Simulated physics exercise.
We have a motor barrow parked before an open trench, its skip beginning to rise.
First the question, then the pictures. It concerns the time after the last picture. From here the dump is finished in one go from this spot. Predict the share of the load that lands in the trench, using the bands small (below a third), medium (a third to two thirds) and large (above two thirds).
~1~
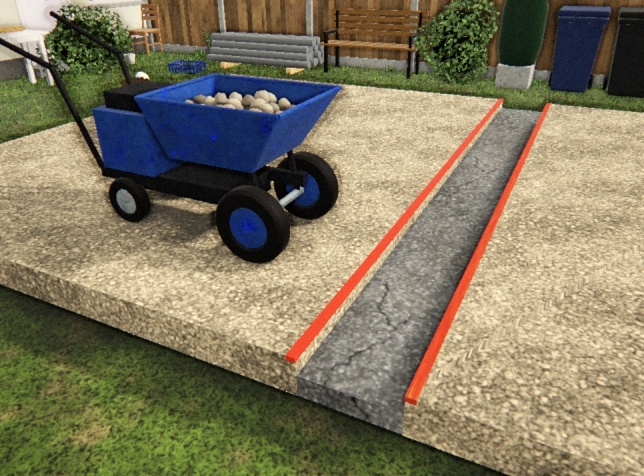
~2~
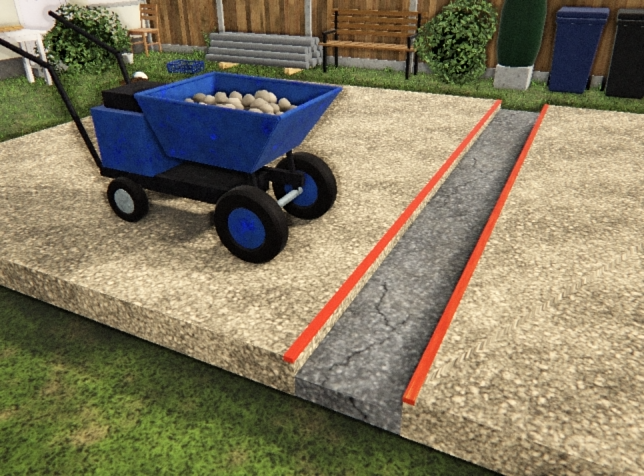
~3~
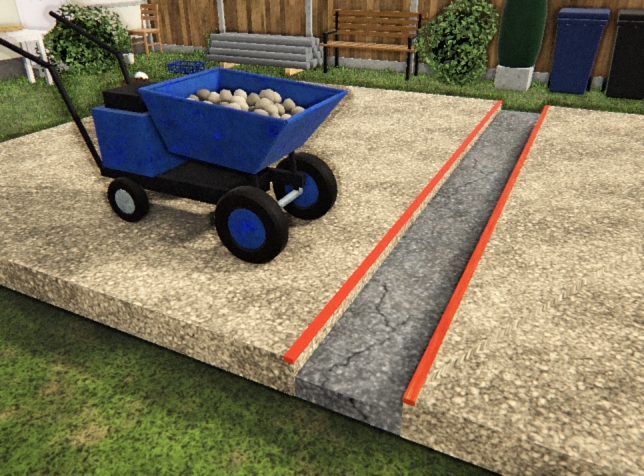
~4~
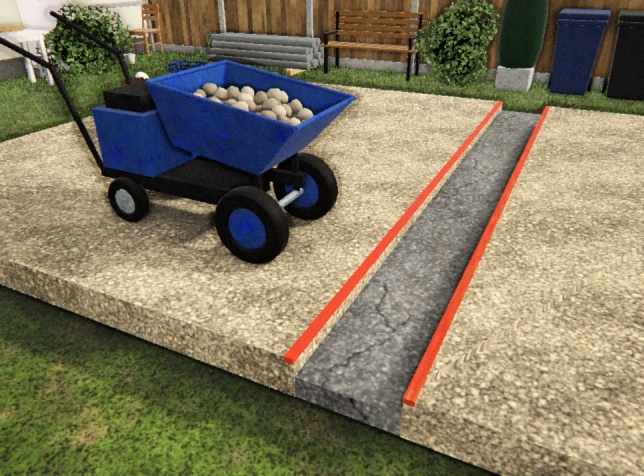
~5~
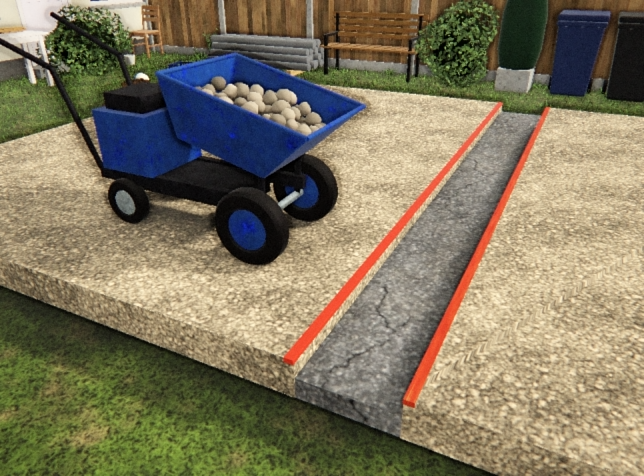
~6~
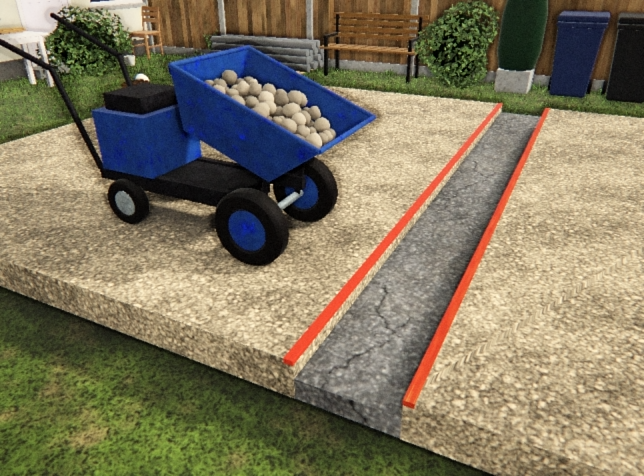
Large.
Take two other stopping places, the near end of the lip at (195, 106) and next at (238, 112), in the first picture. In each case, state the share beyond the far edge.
You'd see close to 0 per cent the first time and close to 0 per cent the next.
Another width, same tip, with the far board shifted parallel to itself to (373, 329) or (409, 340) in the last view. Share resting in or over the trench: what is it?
You'd get 30 in a hundred the first time and 70 in a hundred the second.
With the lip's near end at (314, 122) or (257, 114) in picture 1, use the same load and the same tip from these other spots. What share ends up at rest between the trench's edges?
First spot: Roughly 50 percent; second spot: Roughly 80 percent.
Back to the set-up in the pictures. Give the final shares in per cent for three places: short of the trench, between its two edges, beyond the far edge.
I'd put short at close to 0, between at close to 75 and beyond at close to 5 per cent.
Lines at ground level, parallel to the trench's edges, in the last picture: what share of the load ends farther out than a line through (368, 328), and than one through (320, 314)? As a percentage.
First roughly 60 percent, then 80 percent.
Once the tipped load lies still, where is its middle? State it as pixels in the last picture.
(416, 279).
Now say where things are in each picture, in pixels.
The first frame shows lip of the skip (278, 117), level; top of the load (236, 110), river pebbles; first edge of the trench (327, 312); far edge (436, 344), the trench nearly as wide as the skip, and shallow for its width.
The second frame shows lip of the skip (279, 118), tipped barely; top of the load (220, 111).
The third frame shows lip of the skip (286, 122), tipped barely; top of the load (225, 109).
The fourth frame shows lip of the skip (295, 129), tipped a little; top of the load (232, 107).
The fifth frame shows lip of the skip (307, 139), tipped clearly; top of the load (221, 101).
The sixth frame shows lip of the skip (319, 152), tipped clearly; top of the load (232, 97); first edge of the trench (325, 315); far edge (435, 347).
Just after the last frame, skip tipped steeply; every one in the skip.
A moment on, skip tipped right over; roughly two thirds in the skip; roughly a third in or heaped over the trench.
Further on, skip tipped right over; roughly a quarter in the skip; the larger part in or heaped over the trench; about a tenth beyond it.
When it is over, skip tipped right over; roughly a quarter in the skip; the larger part in or heaped over the trench; about a tenth beyond it.
